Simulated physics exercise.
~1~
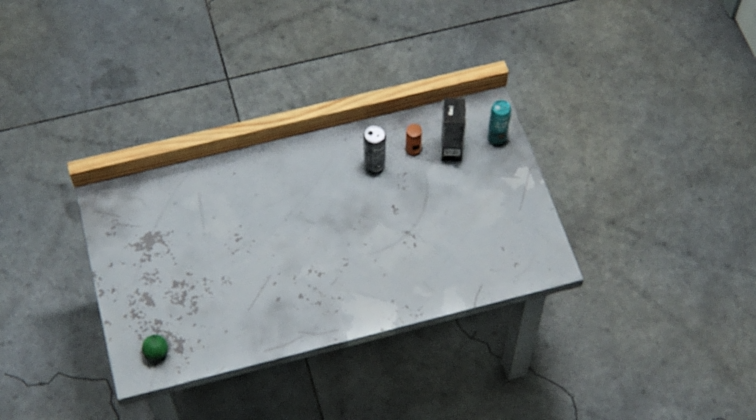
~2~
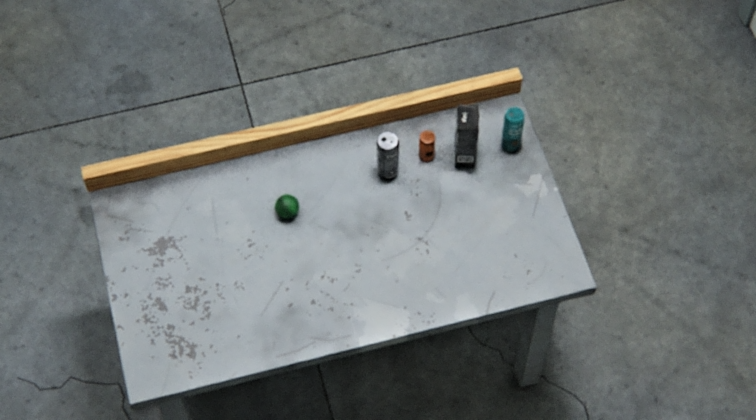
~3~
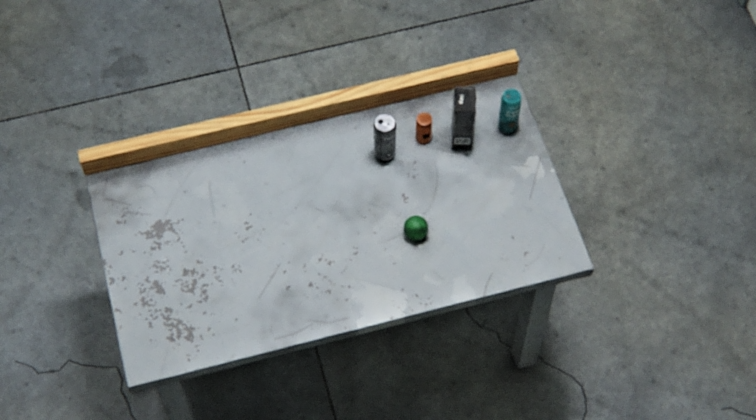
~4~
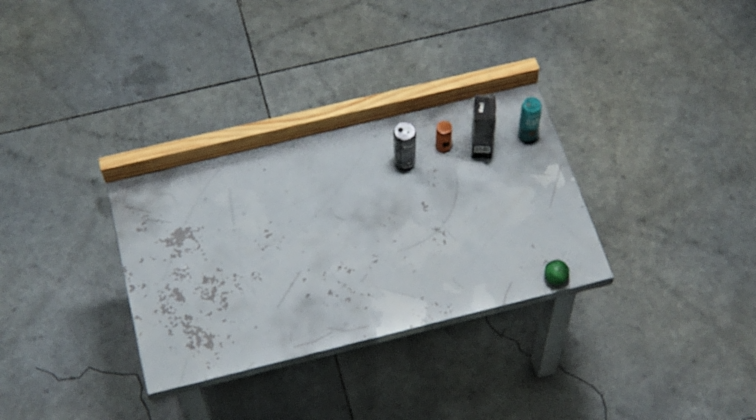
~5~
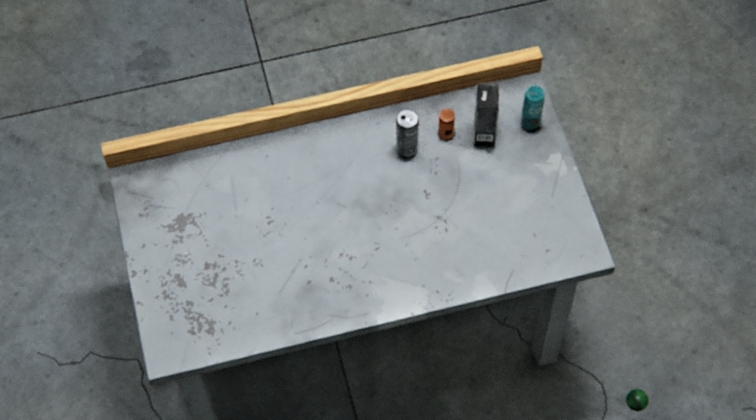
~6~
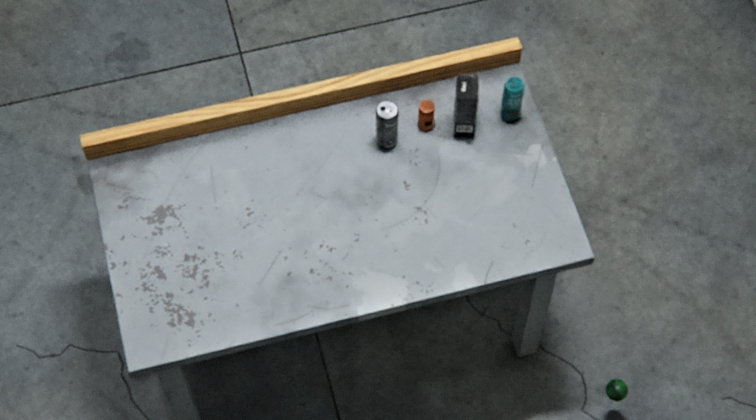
On a grey table with a wooden rail along its far side, a green ball rolled up and right, turned back before reaching the four standing items, crossed toward the near right corner and dropped to the floor, leaving them all upright.
